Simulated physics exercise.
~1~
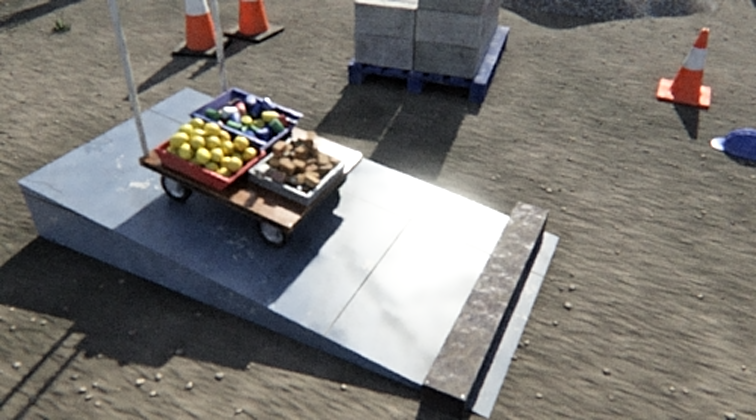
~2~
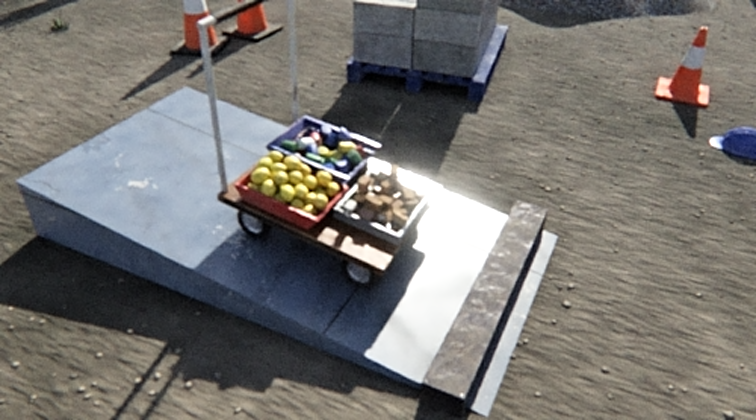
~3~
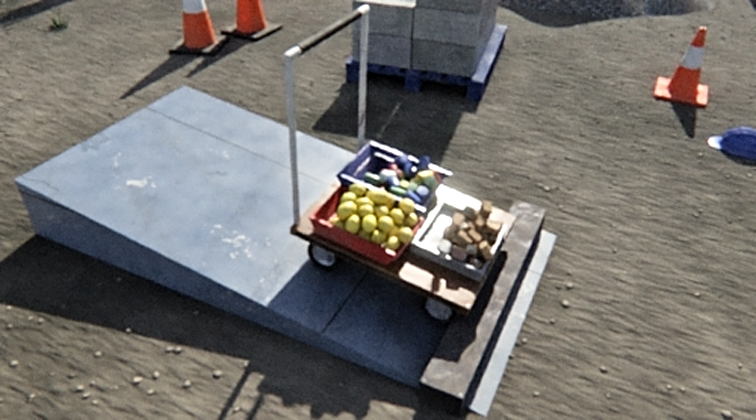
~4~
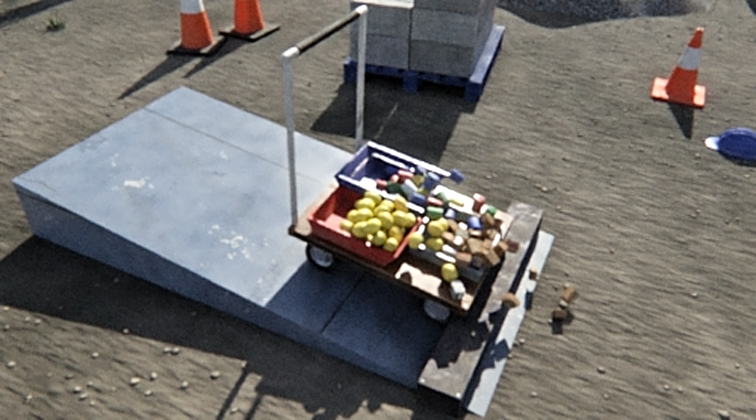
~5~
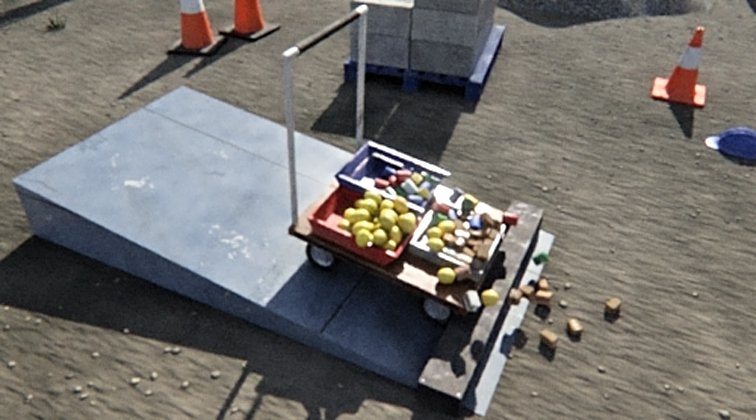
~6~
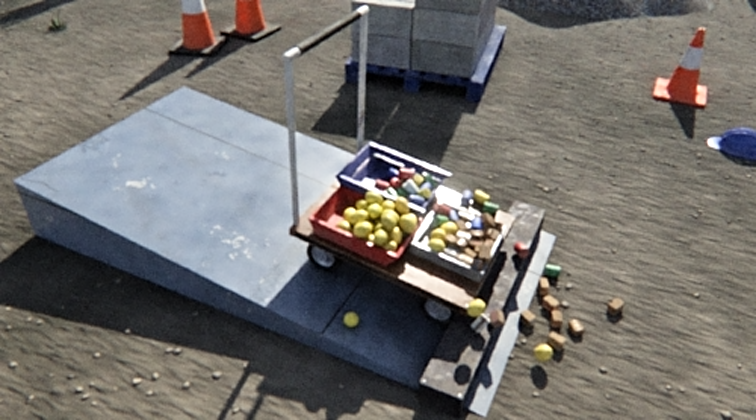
We see a trolley carrying red, blue and grey boxes of lemons, small jars and little brown parcels roll right down a ramp and stop at the kerb, where contents spill forward, leaving some scattered on the ground beyond while the boxes stay on the deck, still partly filled.
